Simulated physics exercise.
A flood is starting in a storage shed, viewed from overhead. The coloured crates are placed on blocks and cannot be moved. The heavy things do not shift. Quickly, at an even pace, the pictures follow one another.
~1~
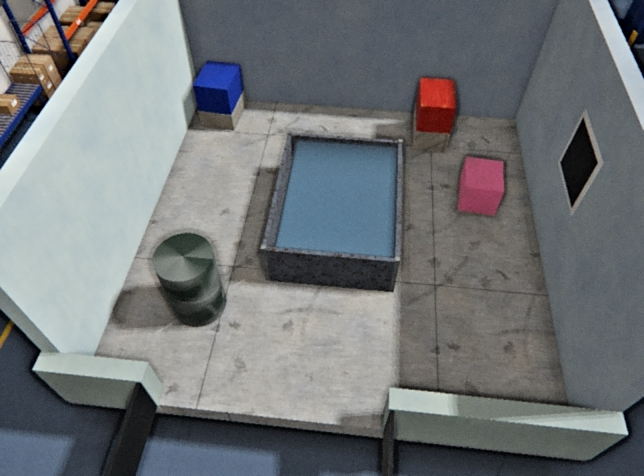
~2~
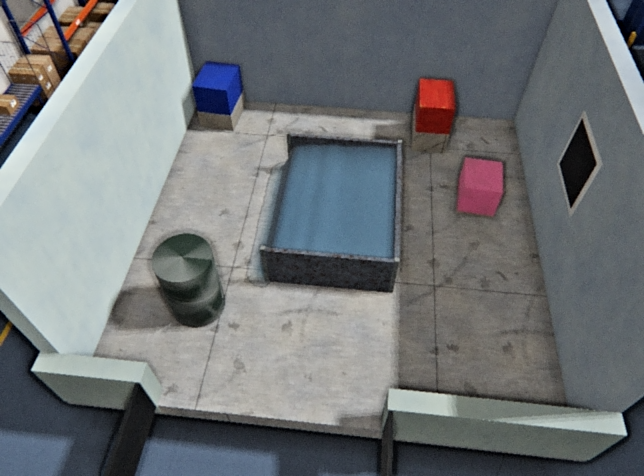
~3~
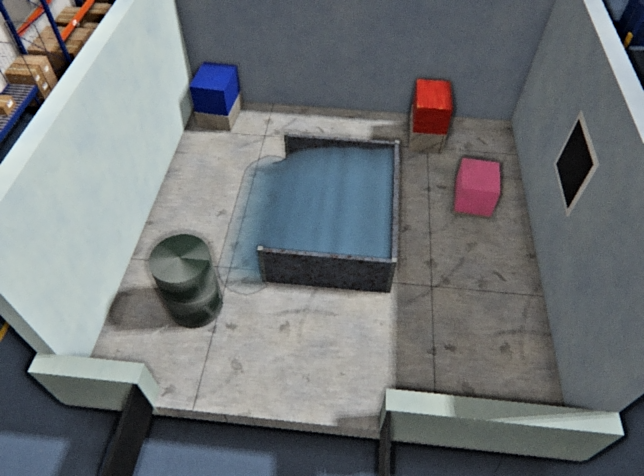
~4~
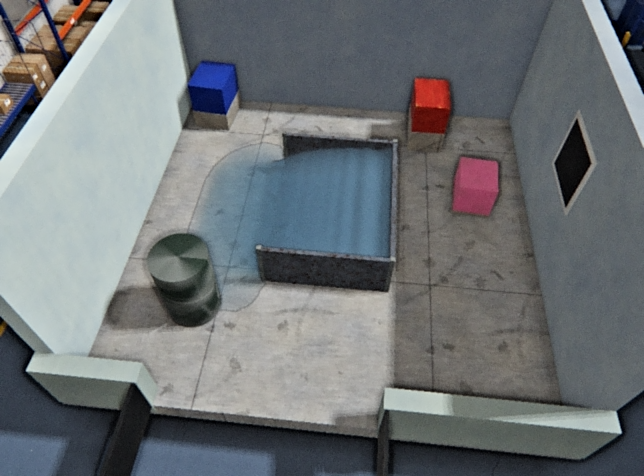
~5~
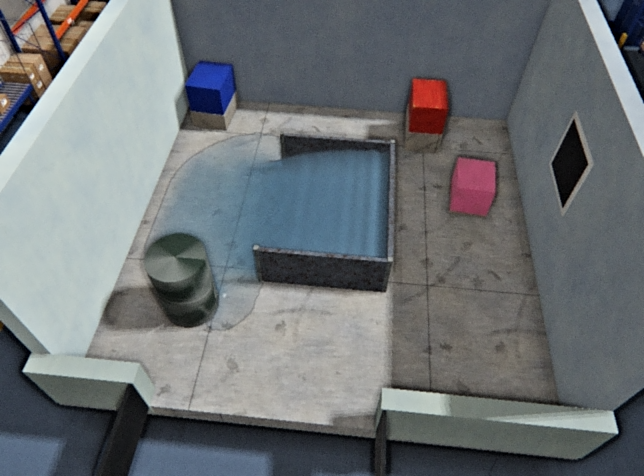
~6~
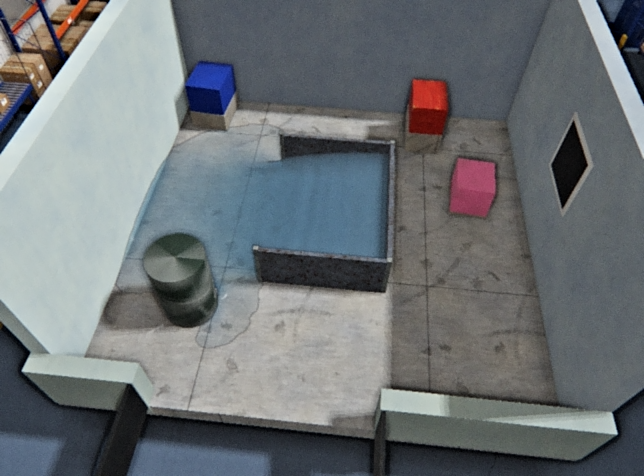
In a storage shed seen from overhead, a water tank stood full until its left side opened, and water poured out leftward, spreading across the floor around a dark green cylinder to the pale wall.
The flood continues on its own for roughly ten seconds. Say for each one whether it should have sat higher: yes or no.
Red crate - no; pink crate - yes; blue crate - yes.
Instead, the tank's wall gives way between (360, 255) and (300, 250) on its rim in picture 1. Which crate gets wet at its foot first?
The pink-painted one comes first.
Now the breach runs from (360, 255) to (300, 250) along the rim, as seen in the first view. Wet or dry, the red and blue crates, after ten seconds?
Log: Red crate stays clear; blue crate stays clear.
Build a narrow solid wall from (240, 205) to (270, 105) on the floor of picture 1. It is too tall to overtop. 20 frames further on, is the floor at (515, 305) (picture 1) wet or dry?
I'd call it waterless.
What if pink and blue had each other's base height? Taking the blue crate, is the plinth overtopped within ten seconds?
Well, the blue one is inundated then.
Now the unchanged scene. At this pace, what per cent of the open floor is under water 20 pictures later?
About 55 in a hundred.
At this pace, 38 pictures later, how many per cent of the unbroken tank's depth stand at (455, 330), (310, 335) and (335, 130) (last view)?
In order: 4, 6, 12 %.
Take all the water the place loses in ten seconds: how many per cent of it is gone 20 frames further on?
Roughly 20 percent.
A moment on, water covers 30 % of the floor; the red crate not reached, the pink crate not reached, the blue crate water round its plinth.
Next, water covers 35 % of the floor; the red crate not reached, the pink crate not reached, the blue crate water round its plinth.
Then, water covers 55 % of the floor; the red crate water round its plinth, the pink crate not reached, the blue crate water round its plinth.
Later, water covers 95 % of the floor; the red crate water round its plinth, the pink crate water round its plinth, the blue crate water round its plinth.
In the end, water covers 100 % of the floor; the red crate stayed above the water, the pink crate was topped, the blue crate was topped.
